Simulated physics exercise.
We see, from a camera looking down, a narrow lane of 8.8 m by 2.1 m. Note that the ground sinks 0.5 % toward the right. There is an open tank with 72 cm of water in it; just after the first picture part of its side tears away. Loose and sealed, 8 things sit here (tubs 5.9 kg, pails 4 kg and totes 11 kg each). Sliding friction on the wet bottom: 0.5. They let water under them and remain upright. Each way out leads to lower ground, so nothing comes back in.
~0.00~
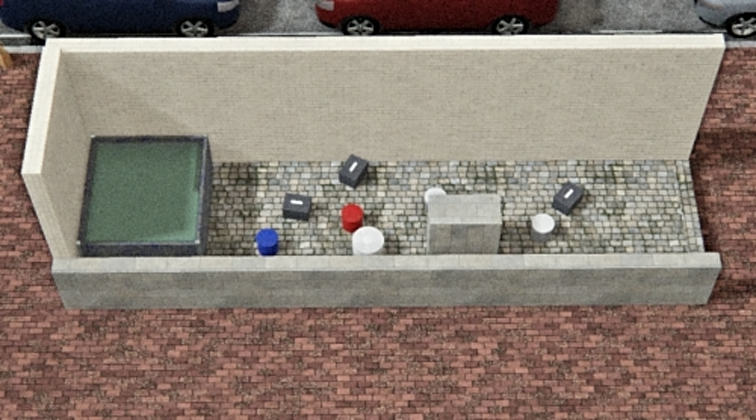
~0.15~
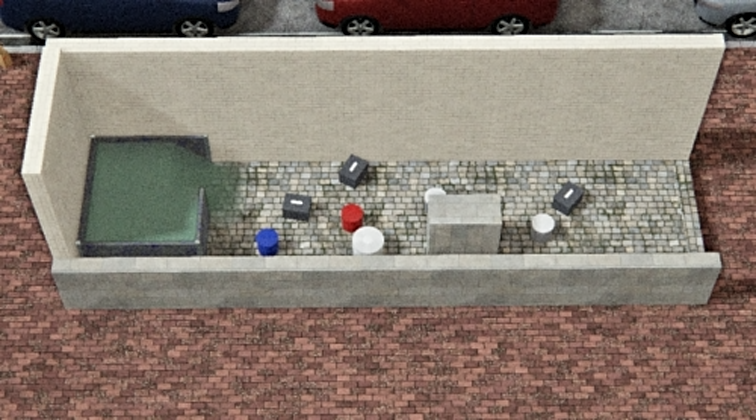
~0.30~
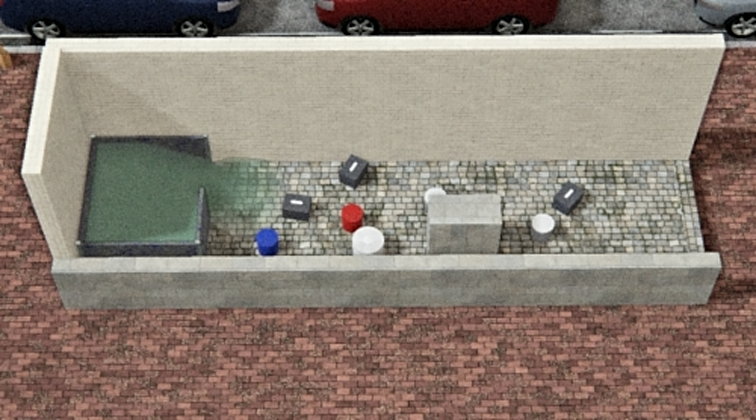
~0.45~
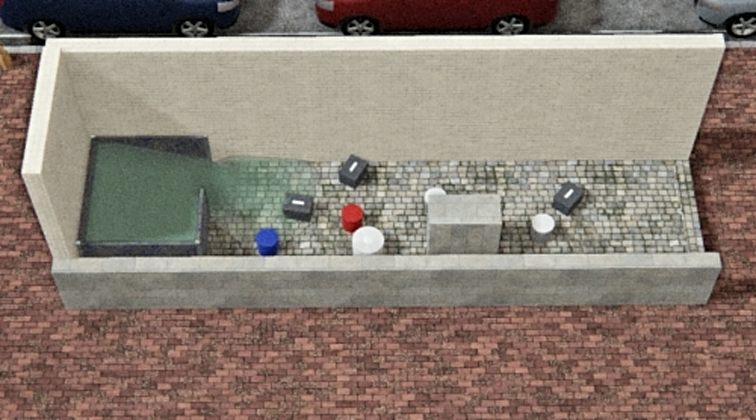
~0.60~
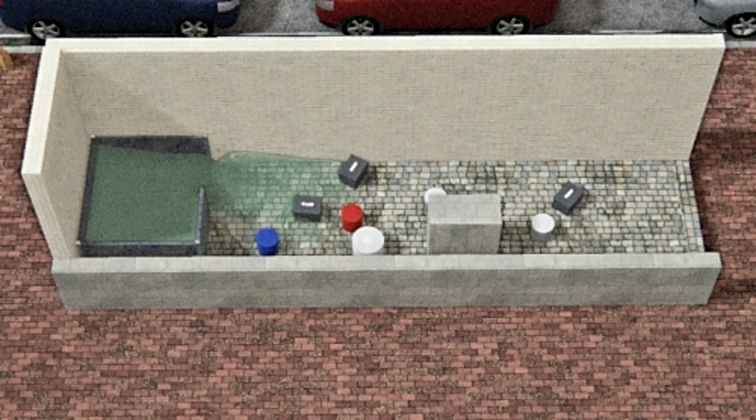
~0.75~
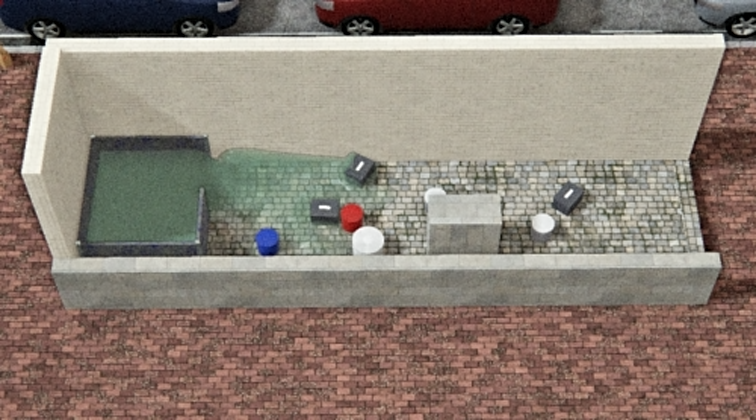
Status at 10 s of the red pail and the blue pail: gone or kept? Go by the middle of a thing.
At the end, I expect the red pail to exit the area; I expect the blue pail to stay within the area.
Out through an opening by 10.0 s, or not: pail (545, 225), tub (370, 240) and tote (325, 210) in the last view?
Respectively: Crossed; held back; held back.
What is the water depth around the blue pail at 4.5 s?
4 cm, roughly.
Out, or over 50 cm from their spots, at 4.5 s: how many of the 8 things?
Answer: 7.
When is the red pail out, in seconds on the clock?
8.5 s or so.
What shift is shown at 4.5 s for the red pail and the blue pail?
Shifts: Around 100 and 5 cm.
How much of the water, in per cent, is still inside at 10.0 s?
40 %.
After 2.0 s the red pail is near (417, 229), 1.0 m from its start, afloat; the blue pail is near (267, 238), 0.0 m from its start, aground; 0 of 8 are out; 4 afloat.
After 4.5 s the red pail is near (416, 219), 0.9 m from its start, afloat; the blue pail is near (265, 238), 0.0 m from its start, aground; 4 of 8 are out; 3 afloat.
After 7.0 s the red pail is near (598, 210), 3.6 m from its start, afloat; the blue pail is near (253, 236), 0.2 m from its start, aground; 4 of 8 are out; 3 afloat.
After 10.0 s the red pail has gone out; the blue pail is near (253, 236), 0.2 m from its start, aground; 5 of 8 are out; 0 afloat.
